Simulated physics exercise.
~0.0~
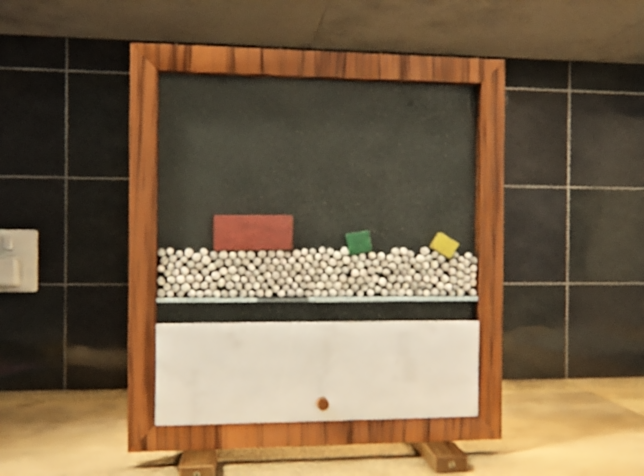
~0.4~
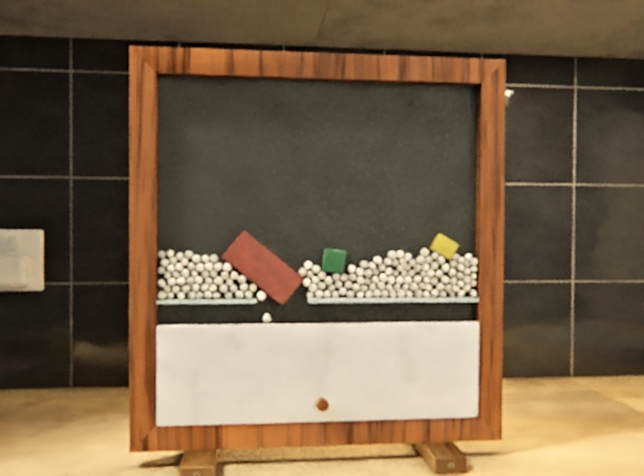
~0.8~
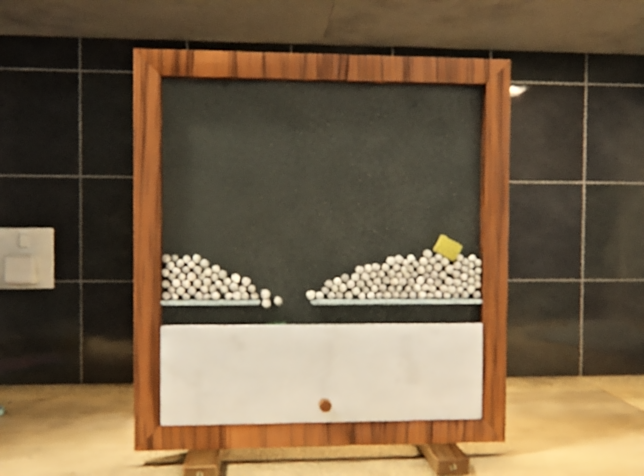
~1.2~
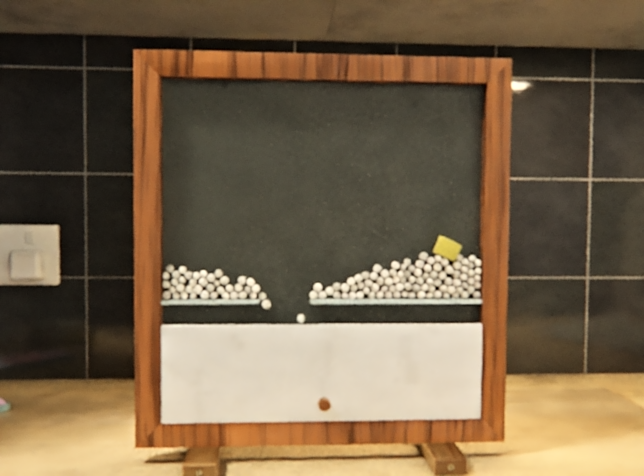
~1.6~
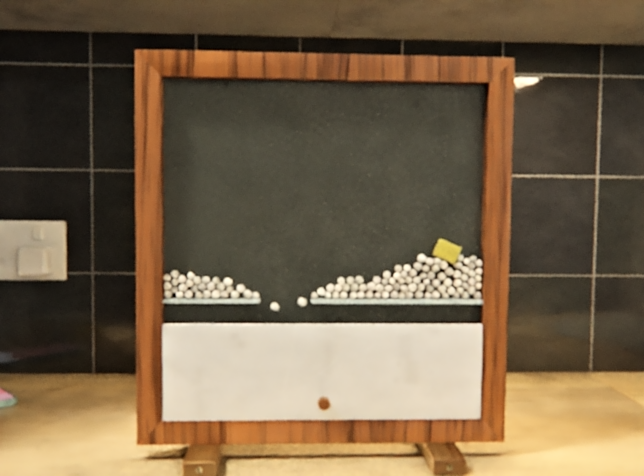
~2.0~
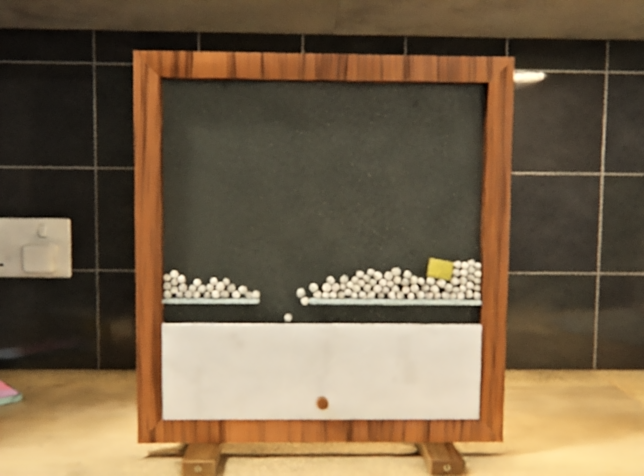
On a pale counter before dark tiled walls, a wood-framed box with a clear front is seen from the front, the view drifting slightly sideways. A level bed of small white balls fills a shelf above a white drawer front, with a red block on the left, a green one right of centre and a yellow one at right. A gap opens in the shelf, and the red block tips into it as balls drop. The red and green blocks vanish below while balls keep trickling through. Finally, two lowered heaps remain, the yellow block sunk slightly into the right one.
